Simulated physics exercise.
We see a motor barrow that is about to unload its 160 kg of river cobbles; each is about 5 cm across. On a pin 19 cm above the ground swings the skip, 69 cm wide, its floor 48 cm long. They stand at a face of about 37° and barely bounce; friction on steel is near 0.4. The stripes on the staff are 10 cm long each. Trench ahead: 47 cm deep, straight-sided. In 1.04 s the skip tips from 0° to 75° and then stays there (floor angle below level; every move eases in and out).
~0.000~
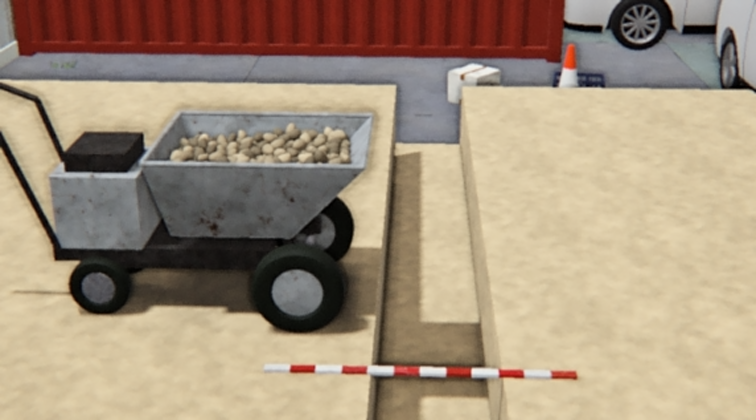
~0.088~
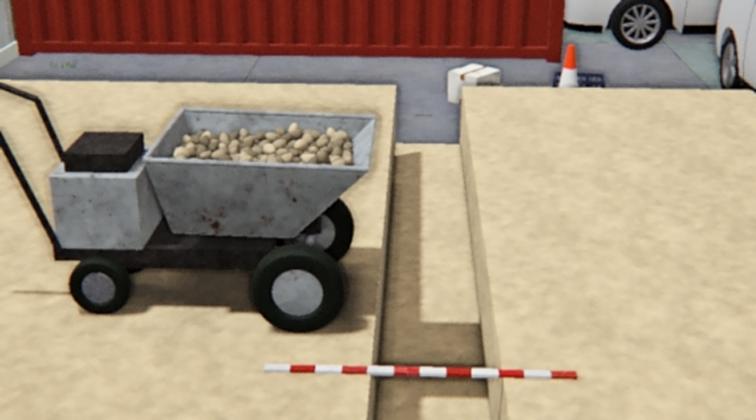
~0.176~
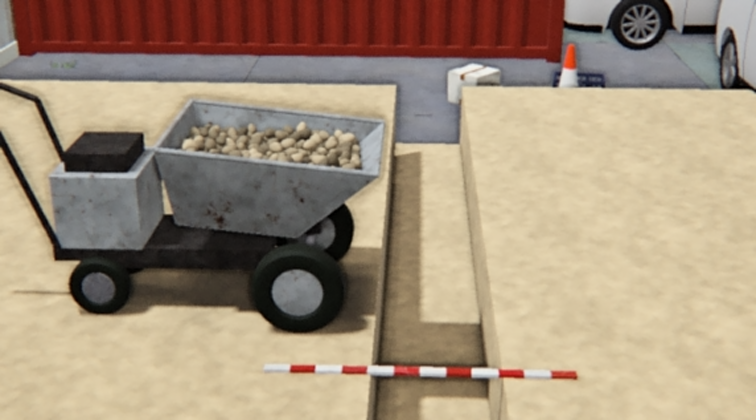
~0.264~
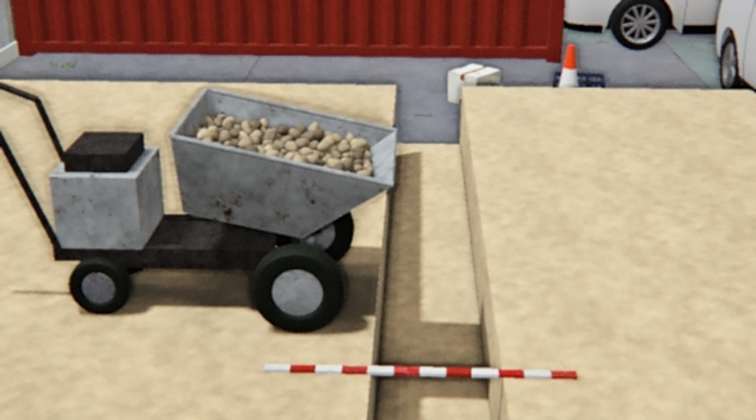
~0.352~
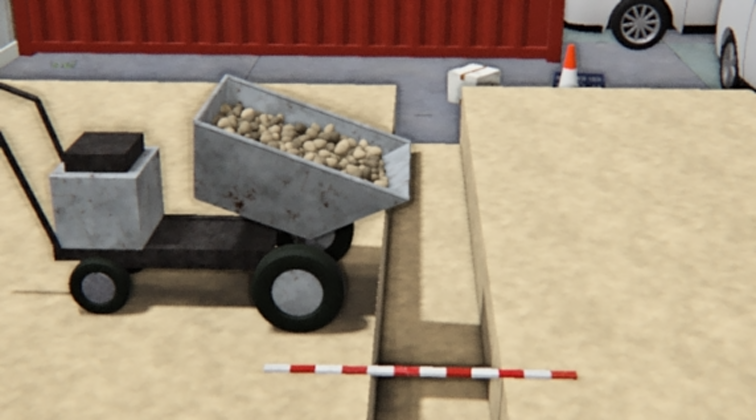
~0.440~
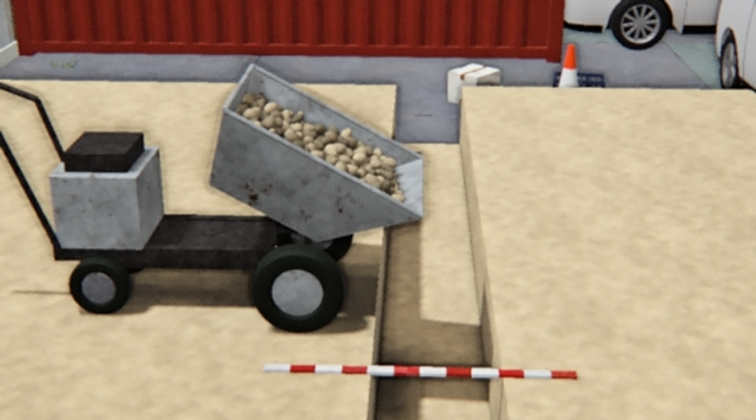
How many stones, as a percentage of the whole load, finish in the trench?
Roughly 76 per cent of the load ends up in the trench.
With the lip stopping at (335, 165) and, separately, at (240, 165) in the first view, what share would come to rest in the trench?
First spot about 100, second spot about 60 per cent.
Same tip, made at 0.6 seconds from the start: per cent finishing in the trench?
In that case, around 65%.
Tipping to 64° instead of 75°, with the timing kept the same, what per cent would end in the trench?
Close to 70 per cent then.
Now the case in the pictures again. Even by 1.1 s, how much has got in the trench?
By then, around 35 percent.
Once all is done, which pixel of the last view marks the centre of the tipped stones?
About (464, 374).
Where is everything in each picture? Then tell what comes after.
The first picture shows lip at (365, 168), floor tilted 0°, highest stones at (274, 143).
In the second picture, the skip is at 2°, its lip at (369, 169); the top of the load is at (248, 143); the stones move at 0.3 m/s on average.
In the third picture, the skip is at 6°, its lip at (379, 175); the top of the load is at (237, 137); the stones move at 0.5 m/s on average.
In the fourth picture, the skip is at 12°, its lip at (393, 185); the top of the load is at (231, 127); the stones move at 0.7 m/s on average.
The fifth picture shows lip at (408, 199), floor tilted 20°, highest stones at (234, 116); the stones move at 0.8 m/s on average.
In the sixth picture, the skip is at 29°, its lip at (423, 217); the top of the load is at (255, 107); the stones move at 0.9 m/s on average.
After 0.8 s the floor is at 63°; 100 % in the skip; the foremost stones are at (455, 267).
After 1.1 s the floor is at 75°; 54 % in the skip, 35 % in the trench, 11 % past the trench; the foremost stones are at (545, 295).
After 1.5 s the floor is at 75°; 12 % in the skip, 64 % in the trench, 24 % past the trench; the foremost stones are at (644, 294).
After 3.4 s the floor is at 75°; 0 % in the skip, 76 % in the trench, 24 % past the trench; the foremost stones are at (706, 291).
